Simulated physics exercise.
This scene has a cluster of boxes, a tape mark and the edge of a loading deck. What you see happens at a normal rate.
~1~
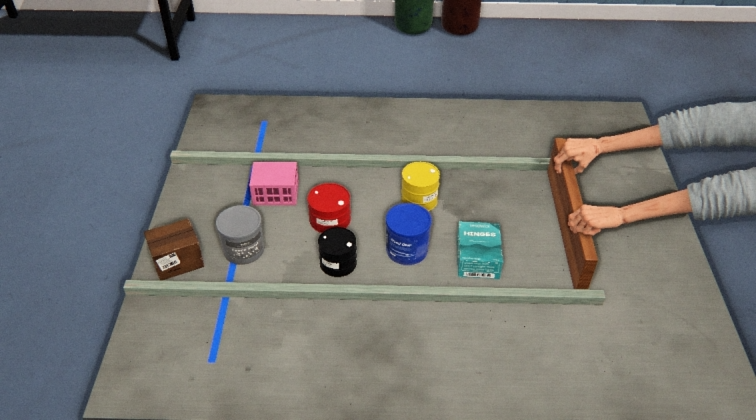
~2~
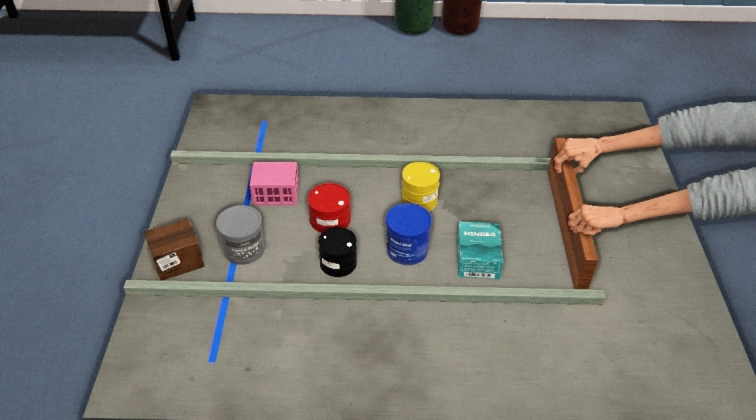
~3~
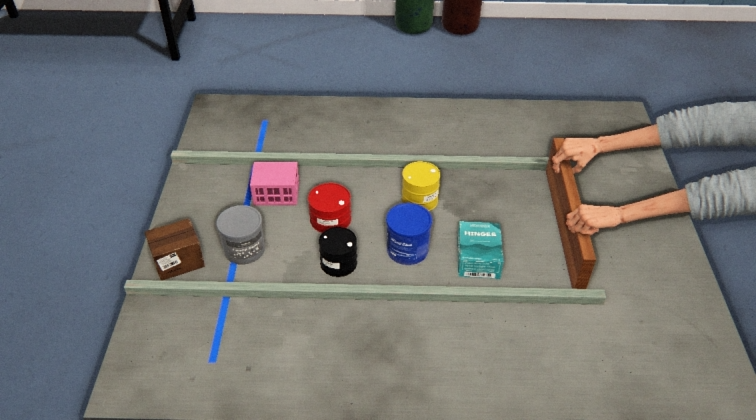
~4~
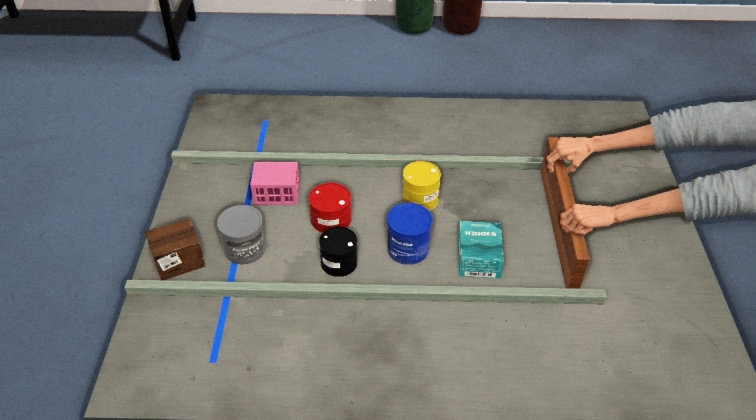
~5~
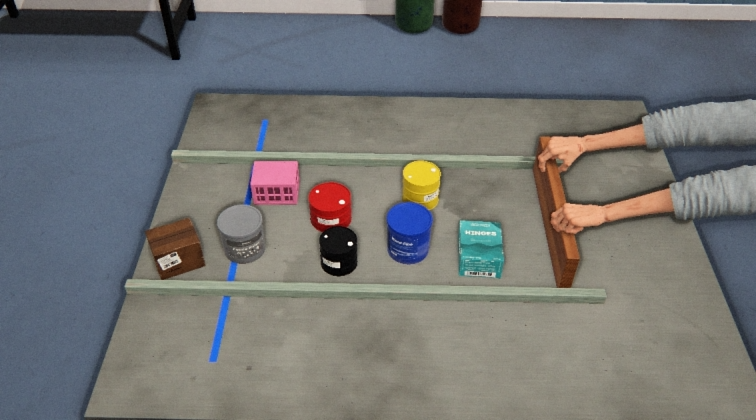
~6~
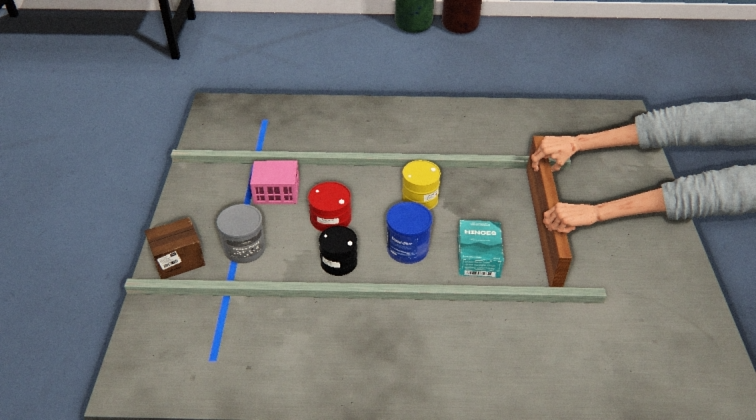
Two hands in grey knitted sleeves grip a brown wooden plank at the right of a grey deck on a blue floor, seen from above at an angle. Between two pale green rails sit a brown parcel, grey pail, pink crate, red and black canisters, yellow and blue pails and a turquoise box, with blue tape at left. The hands first hold still, then slide the plank slightly left, touching nothing, while the objects and camera stay still.
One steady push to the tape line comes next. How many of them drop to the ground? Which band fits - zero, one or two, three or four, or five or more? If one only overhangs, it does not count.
The band that fits is one or two.
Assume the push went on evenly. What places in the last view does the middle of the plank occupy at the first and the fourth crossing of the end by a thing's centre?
For the first, roughly (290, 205); for the next, roughly (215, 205).
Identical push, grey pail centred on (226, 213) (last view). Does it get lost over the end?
Started there, the object is not lost.
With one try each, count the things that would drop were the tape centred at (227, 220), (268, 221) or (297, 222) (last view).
The counts come to 2, then 1, then 0.
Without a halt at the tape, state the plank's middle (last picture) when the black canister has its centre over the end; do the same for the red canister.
Its middle is about (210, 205) and about (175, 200).
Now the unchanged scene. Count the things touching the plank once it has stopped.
Contact count: 3.
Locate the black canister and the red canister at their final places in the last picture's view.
The first one ends at (168, 261), the second at (221, 207).
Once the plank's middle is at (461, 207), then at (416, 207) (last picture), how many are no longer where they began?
I get 2 at the one place and 4 at the other.
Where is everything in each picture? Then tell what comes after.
In the first frame, brown parcel (174, 249); grey pail (241, 235); pink crate (275, 184); plank (570, 211); tape (242, 222).
In the second frame, grey pail (241, 235); red canister (330, 208).
In the third frame, pink crate (275, 183); turquoise box (480, 250).
In the fourth frame, brown parcel (176, 249); plank (562, 210).
In the fifth frame, grey pail (242, 235); blue pail (409, 234).
In the sixth frame, brown parcel (175, 248); grey pail (242, 234); pink crate (275, 182); plank (547, 209); tape (243, 221).
A little later, none off yet; brown parcel at rest near (175, 248); grey pail at rest near (242, 234); pink crate at rest near (275, 182).
Next, none off yet; brown parcel shifted about its own width near (145, 252); grey pail shifted about its own width near (187, 235); pink crate shifted about its own width near (244, 182).
When it is over, the number that fall off is one or two; down, grey pail and brown parcel.
